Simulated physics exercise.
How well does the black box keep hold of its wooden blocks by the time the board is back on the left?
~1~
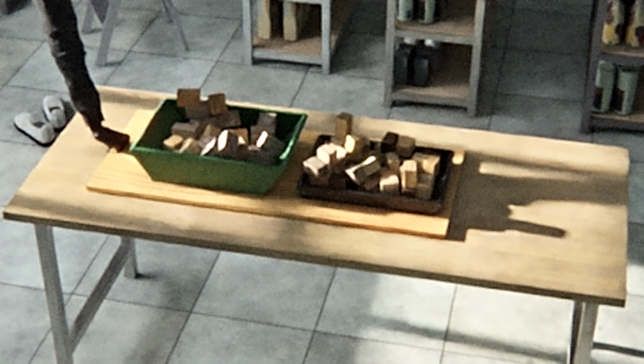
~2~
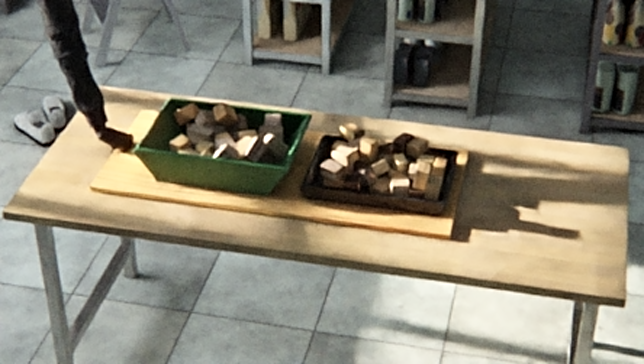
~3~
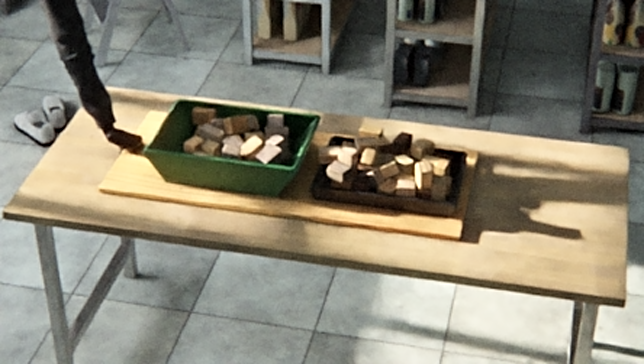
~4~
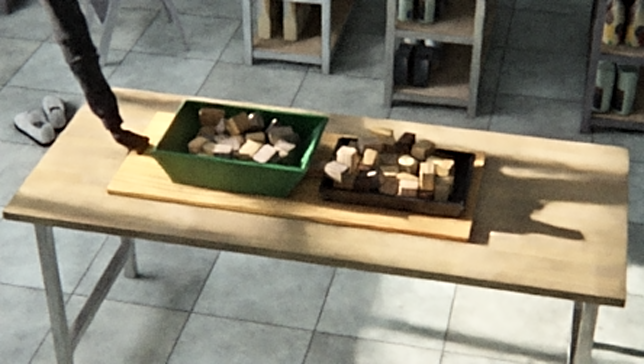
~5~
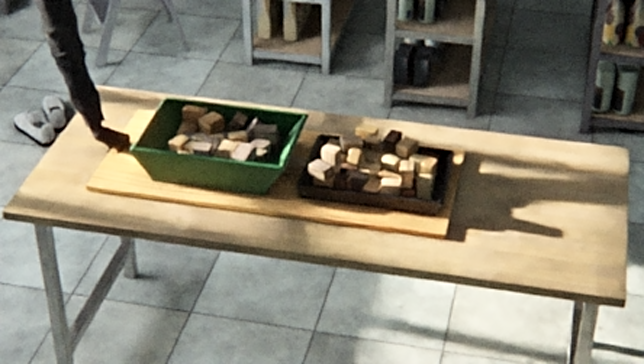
It keeps nearly all of them, with fewer than one in six ending up outside the box.
Workshop table on a tiled floor, a hand sliding a board right and back left, heaped blocks settling mostly inside two boxes.
